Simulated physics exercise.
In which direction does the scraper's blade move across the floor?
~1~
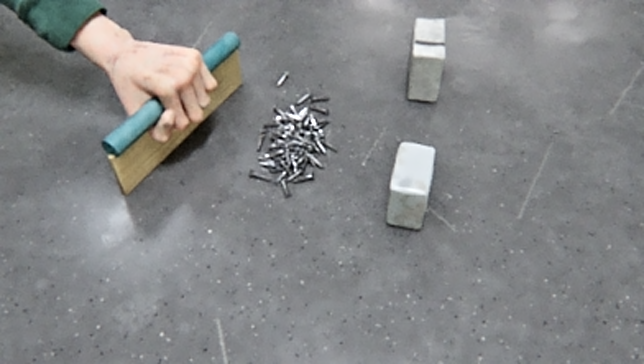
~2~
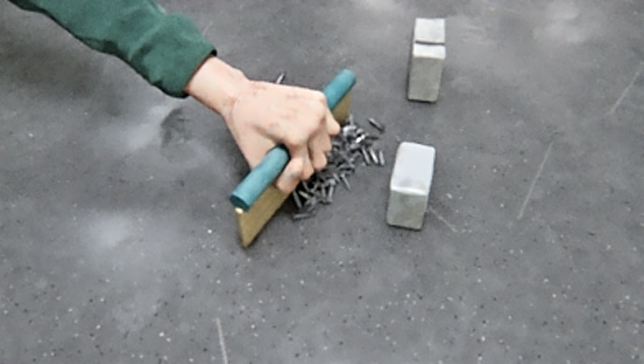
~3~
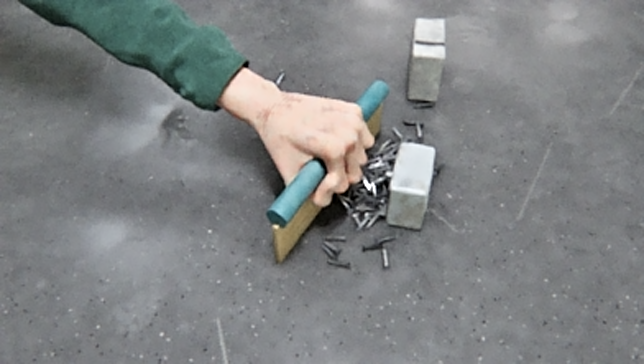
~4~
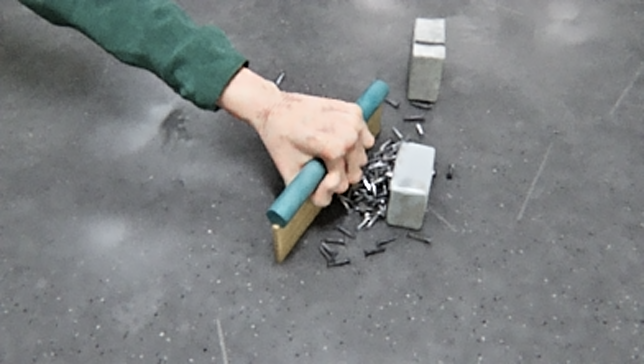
The blade moves to the right, pushing the screws toward the two blocks.
